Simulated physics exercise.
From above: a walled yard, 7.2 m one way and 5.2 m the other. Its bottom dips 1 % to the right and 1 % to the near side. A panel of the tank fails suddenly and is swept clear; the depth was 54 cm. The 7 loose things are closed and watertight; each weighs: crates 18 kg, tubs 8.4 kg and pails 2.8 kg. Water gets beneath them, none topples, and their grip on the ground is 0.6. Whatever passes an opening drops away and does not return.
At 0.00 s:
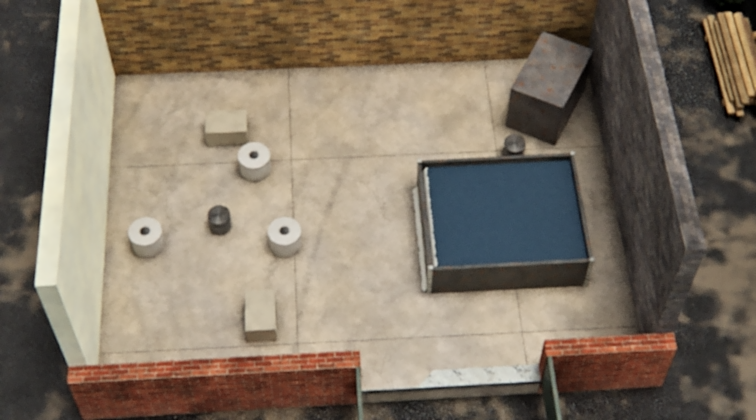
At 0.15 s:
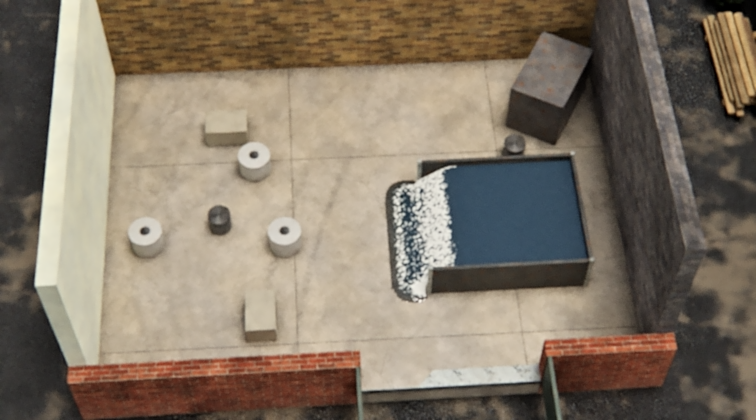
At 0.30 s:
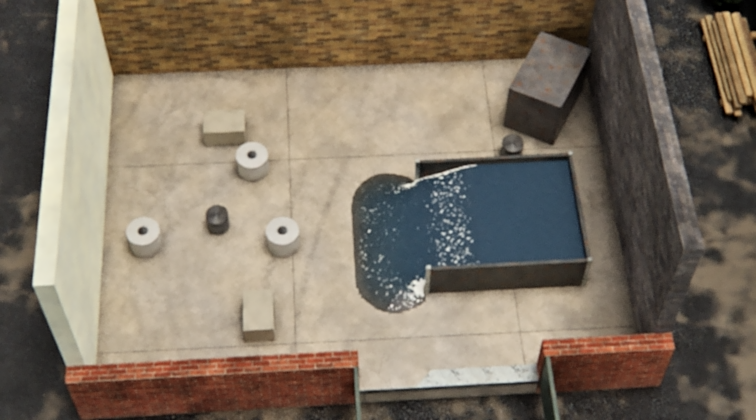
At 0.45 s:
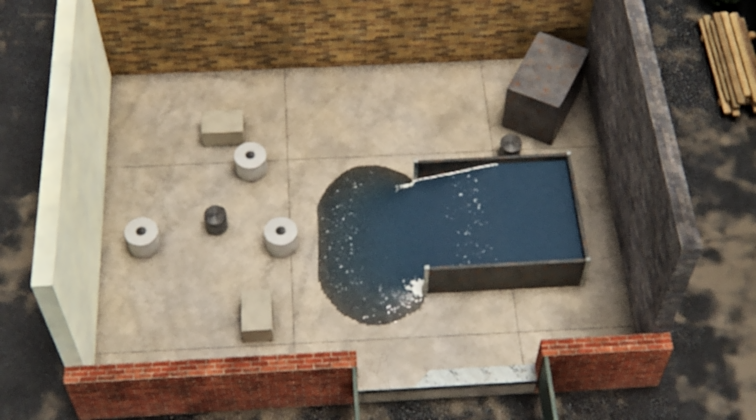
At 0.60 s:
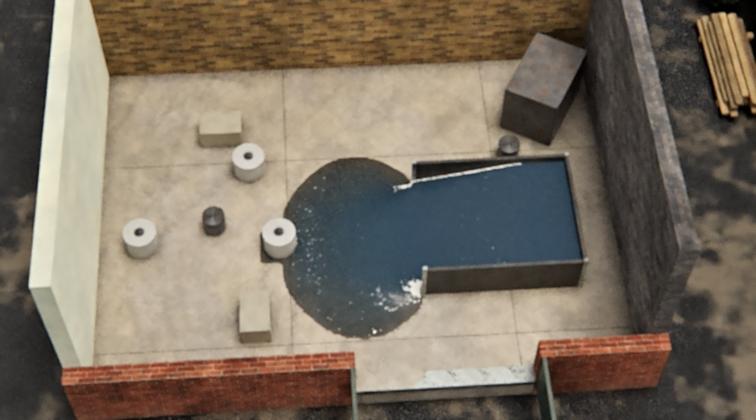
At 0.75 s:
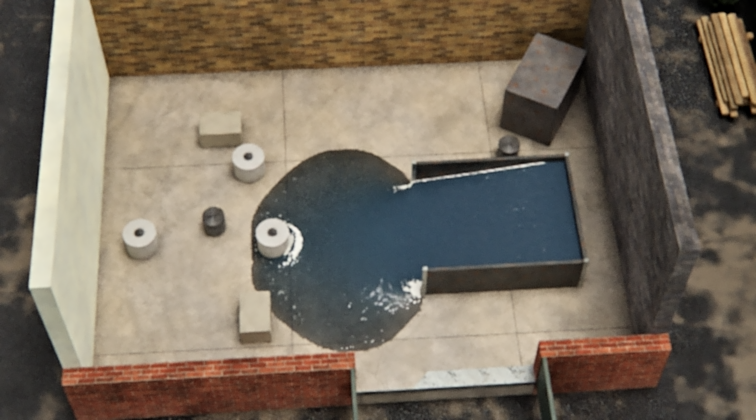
Dark water pours left from an open-ended tank and spreads around a white tub, shifting it slightly.
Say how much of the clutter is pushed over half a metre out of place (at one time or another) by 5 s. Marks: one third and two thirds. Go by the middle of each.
That comes to at least two thirds.
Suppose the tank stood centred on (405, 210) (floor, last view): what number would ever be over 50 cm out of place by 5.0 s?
In that case 6 of them.
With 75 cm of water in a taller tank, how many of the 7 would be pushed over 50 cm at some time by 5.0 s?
In that case 6 of them.
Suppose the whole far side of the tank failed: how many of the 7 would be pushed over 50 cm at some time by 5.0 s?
Then 3.
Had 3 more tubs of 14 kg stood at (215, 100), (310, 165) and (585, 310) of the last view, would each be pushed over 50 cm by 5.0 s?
In turn: Under, past it, short of it.
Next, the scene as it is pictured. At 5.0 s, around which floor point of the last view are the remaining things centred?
Near (231, 189).
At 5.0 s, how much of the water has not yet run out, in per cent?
About 100 per cent.
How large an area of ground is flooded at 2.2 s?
Some 22 m2.
After 1.1 s 1 of 7 are over 50 cm from their spots; 0 afloat.
After 2.2 s 4 of 7 are over 50 cm from their spots; 2 afloat.
After 3.5 s 5 of 7 are over 50 cm from their spots; 5 afloat.
After 5.0 s 5 of 7 are over 50 cm from their spots, and 6 have been at some point; 6 afloat.
